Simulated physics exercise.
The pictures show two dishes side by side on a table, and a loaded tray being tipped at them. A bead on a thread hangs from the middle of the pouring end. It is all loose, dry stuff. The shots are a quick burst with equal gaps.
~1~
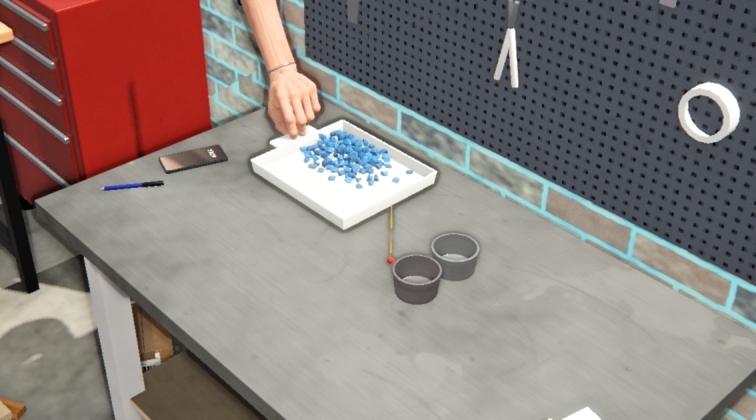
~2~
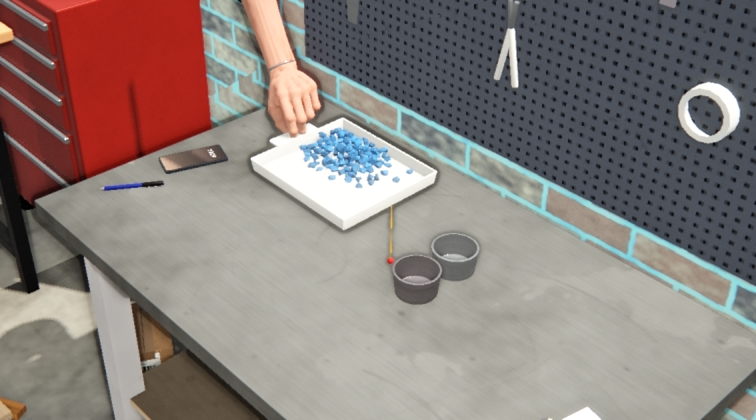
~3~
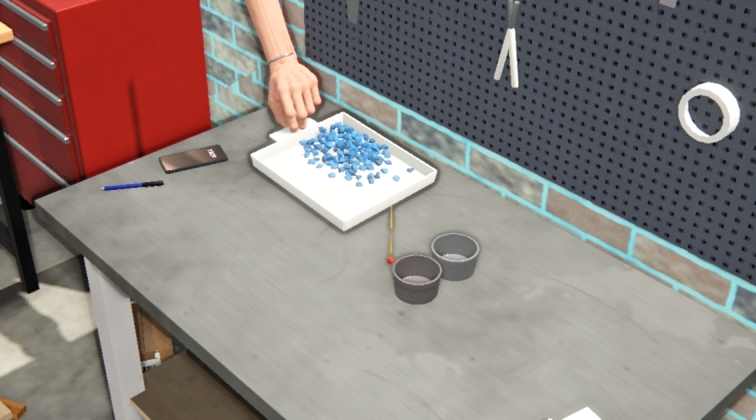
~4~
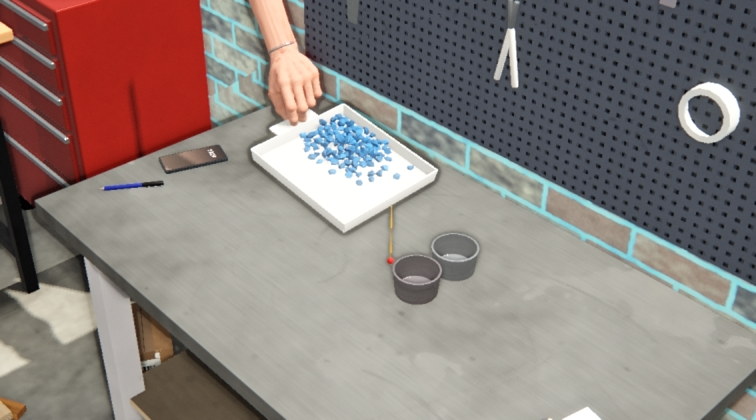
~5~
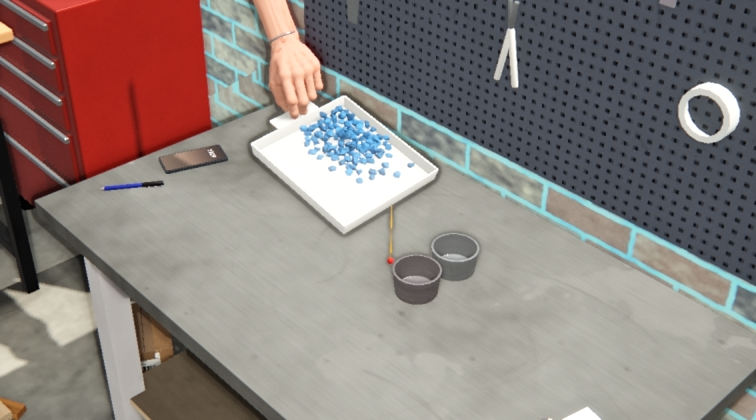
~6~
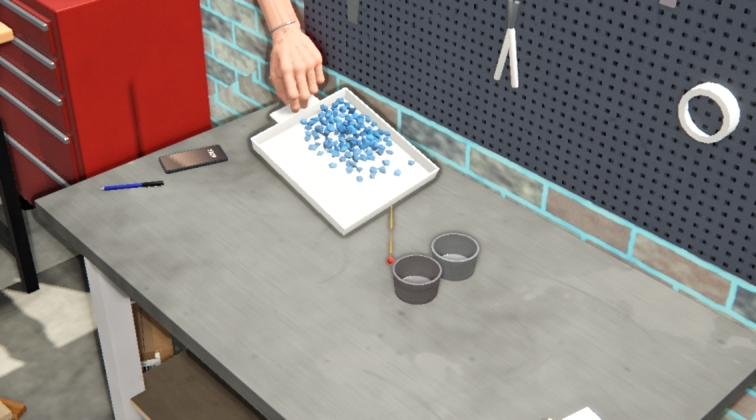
On a grey workbench beside a brick wall and pegboard, a hand holds the back of a white tray of blue stones, near two small dark dishes. The tray sits level at first, then the hand gradually raises its back edge, tilting it toward the near corner while the stones shift little.
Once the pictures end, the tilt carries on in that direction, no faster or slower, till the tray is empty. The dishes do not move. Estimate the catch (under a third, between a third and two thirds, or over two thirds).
Caught overall: Under a third.
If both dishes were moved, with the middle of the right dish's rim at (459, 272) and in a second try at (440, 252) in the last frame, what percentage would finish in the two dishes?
About 10 and 0 per cent.
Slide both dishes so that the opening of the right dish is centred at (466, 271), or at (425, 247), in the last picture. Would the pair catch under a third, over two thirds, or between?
At the first place less than a third, at the second below one third.
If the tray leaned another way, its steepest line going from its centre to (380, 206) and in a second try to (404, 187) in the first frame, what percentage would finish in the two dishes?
In turn 20 and 50 in a hundred.
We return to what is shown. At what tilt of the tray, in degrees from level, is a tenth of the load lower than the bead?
At some 70 degrees.
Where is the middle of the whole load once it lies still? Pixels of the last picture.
Around (374, 327).
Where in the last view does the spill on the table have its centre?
Close to (374, 328).
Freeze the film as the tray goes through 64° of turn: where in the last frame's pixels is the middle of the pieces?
At about (365, 215).
Shortly afterwards, tray tipped steeply; the bulk on the tray; near a quarter in the air.
Next, tray tipped past a quarter turn; near a quarter on the tray; near half outside both; near a quarter in the air.
Some moments later, tray tipped past a quarter turn; only a few in the left dish; all but a few outside both.
In the end, tray tipped past a quarter turn; only a few in the left dish; none at all in the right dish; all but a few outside both.
